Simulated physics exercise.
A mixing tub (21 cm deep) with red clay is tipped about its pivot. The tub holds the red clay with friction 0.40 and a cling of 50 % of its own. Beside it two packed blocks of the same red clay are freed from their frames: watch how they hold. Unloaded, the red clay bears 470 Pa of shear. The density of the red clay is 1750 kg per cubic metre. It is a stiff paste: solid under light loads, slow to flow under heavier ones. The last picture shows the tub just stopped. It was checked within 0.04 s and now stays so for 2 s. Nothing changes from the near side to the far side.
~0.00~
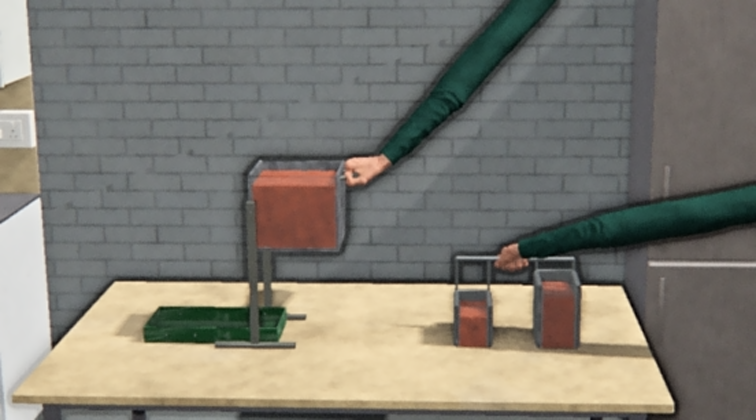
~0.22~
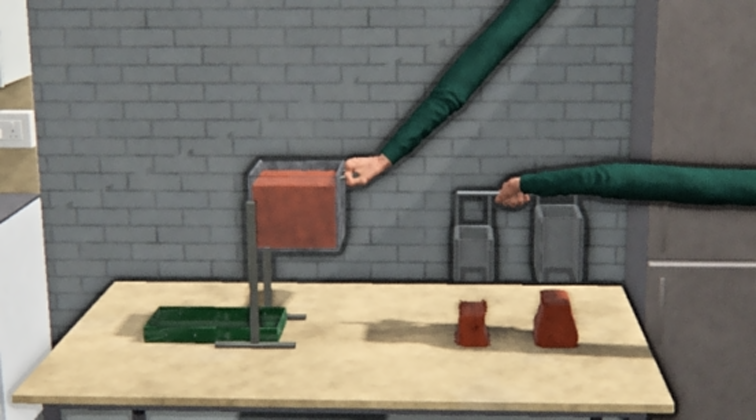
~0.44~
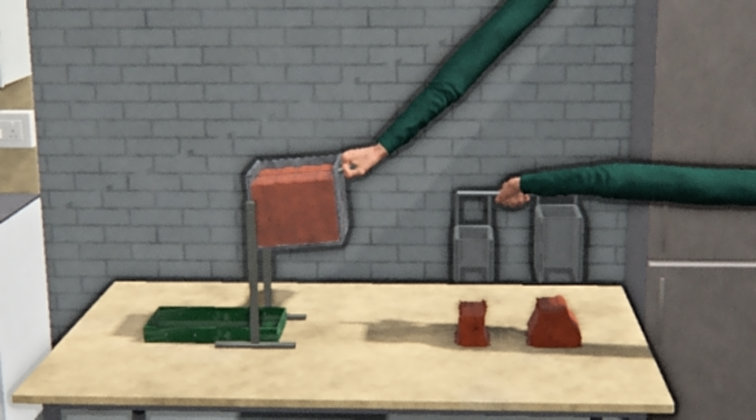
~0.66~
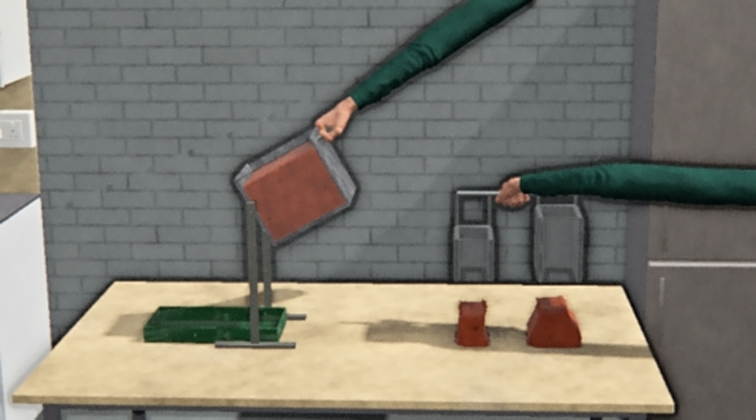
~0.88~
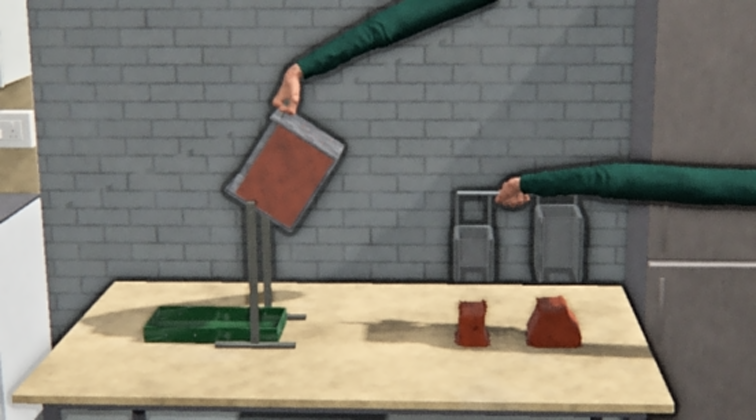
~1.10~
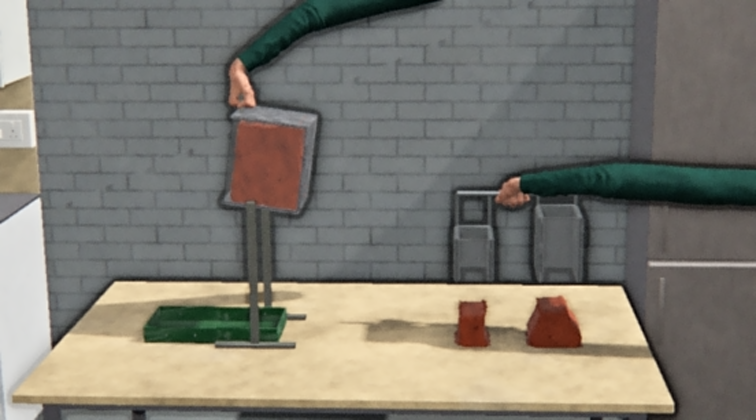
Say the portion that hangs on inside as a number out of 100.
Expect roughly 59 %.
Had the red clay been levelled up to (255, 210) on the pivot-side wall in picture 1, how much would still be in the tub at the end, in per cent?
Then about 95 %.
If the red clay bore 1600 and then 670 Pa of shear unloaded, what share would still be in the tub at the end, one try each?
In turn about 100 %, 70 %.
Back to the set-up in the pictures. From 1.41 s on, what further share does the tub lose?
Near 12 %.
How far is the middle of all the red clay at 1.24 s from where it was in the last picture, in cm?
Some 4 cm.
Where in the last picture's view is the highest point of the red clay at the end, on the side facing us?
Near (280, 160).
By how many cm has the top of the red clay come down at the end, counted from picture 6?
About 11 cm.
After 1.24 s, the tub is at 82 degrees and holds 92 %.
After 1.41 s, the tub is at 82 degrees and holds 71 %.
After 1.58 s, the tub is at 82 degrees and holds 61 %.
After 1.75 s, the tub is at 82 degrees and holds 59 %.
After 3.10 s, the tub is at 82 degrees and holds 59 %.
